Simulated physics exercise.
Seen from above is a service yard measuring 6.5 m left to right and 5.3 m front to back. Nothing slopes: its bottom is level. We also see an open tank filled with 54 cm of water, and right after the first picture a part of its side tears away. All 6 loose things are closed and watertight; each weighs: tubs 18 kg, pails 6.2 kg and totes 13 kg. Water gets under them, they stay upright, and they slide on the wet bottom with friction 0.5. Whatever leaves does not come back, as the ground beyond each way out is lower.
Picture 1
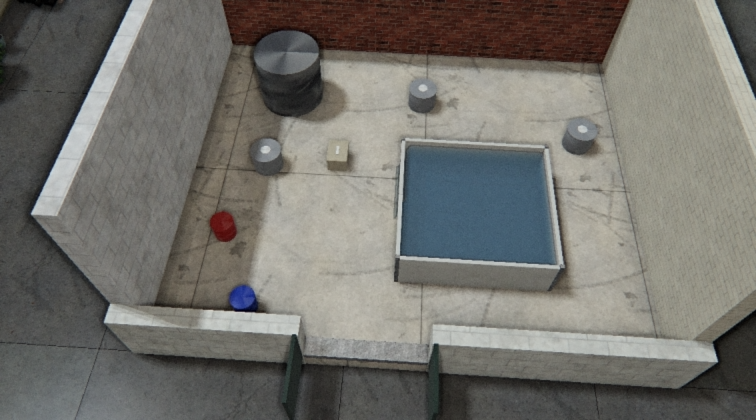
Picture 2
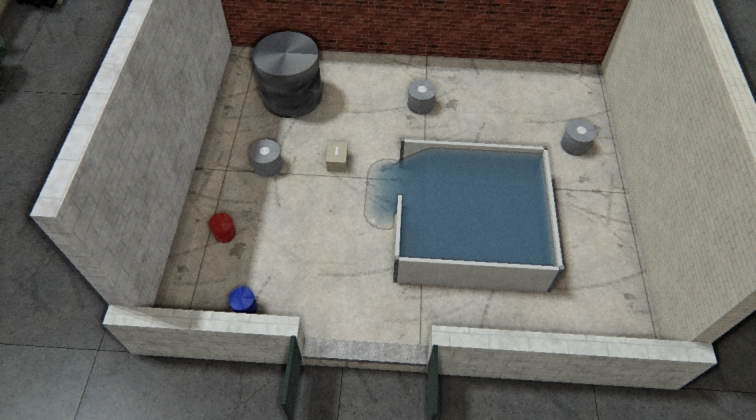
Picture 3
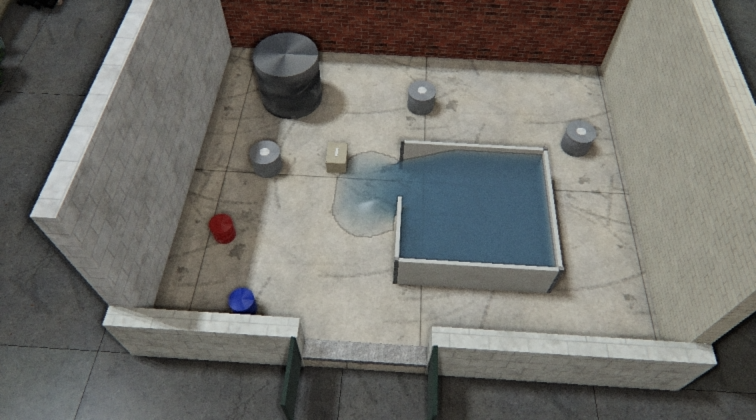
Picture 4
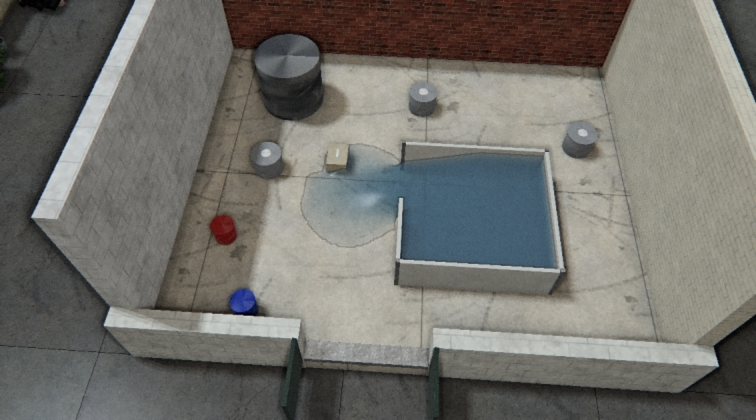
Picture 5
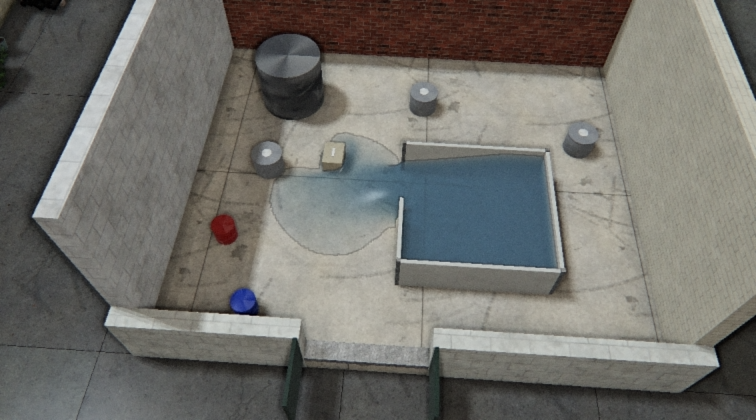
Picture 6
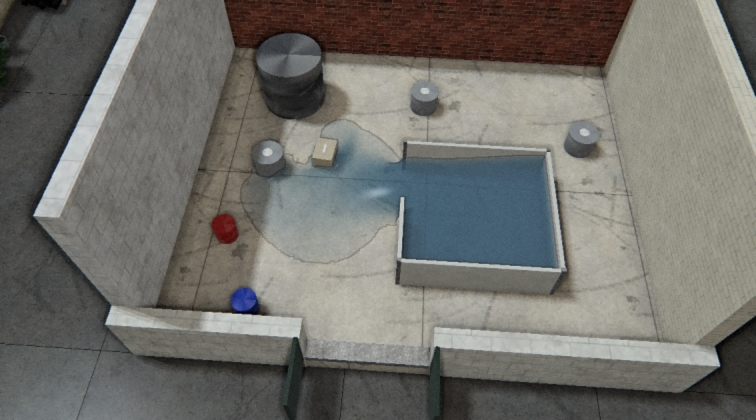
A walled service yard with a pale, stained floor and a brick back wall is seen from above by a still camera. An open tank of blue water sits right of centre, with grey containers around it, a small beige box to its left, and red and blue pails at lower left. The tank's left side opens and water spreads leftward across the floor, surrounding the box, which shifts slightly left.
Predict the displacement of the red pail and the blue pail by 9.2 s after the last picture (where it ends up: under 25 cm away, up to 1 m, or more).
Once settled, the red pail lies far from the start and the blue pail lies far from the start.
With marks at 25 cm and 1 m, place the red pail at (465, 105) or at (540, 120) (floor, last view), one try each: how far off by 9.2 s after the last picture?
Respectively: It rests almost unmoved; it rests almost unmoved.
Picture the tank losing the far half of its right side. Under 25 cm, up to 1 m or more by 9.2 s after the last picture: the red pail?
After that, the red pail hardly moves.
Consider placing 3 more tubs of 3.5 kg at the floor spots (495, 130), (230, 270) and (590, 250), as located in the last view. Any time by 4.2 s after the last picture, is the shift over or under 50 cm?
Going one by one: Not far enough, too far, not far enough.
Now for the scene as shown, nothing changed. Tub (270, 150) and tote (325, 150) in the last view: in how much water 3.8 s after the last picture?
Close to 12 and 10 centimetres.
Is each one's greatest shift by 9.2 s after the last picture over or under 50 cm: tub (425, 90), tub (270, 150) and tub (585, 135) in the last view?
First one stayed inside, second one went too far, third one stayed inside.
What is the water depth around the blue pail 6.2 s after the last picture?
6 cm or so.
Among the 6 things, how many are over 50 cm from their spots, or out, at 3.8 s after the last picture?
The answer is 4.
Then, 1.2 s after the last picture the red pail is near (187, 245), 0.6 m from its start, afloat; the blue pail is near (244, 299), 0.0 m from its start, aground; 0 of 6 are out; 2 afloat.
Then, 3.8 s after the last picture the red pail is near (399, 308), 2.7 m from its start, aground; the blue pail is near (341, 266), 1.3 m from its start, aground; 0 of 6 are out; 1 afloat.
Then, 6.2 s after the last picture the red pail is near (494, 316), 3.8 m from its start, aground; the blue pail is near (364, 256), 1.6 m from its start, aground; 0 of 6 are out; 0 afloat.
Then, 9.2 s after the last picture the red pail is near (561, 318), 4.6 m from its start, aground; the blue pail is near (396, 288), 1.9 m from its start, aground; 0 of 6 are out; 0 afloat.
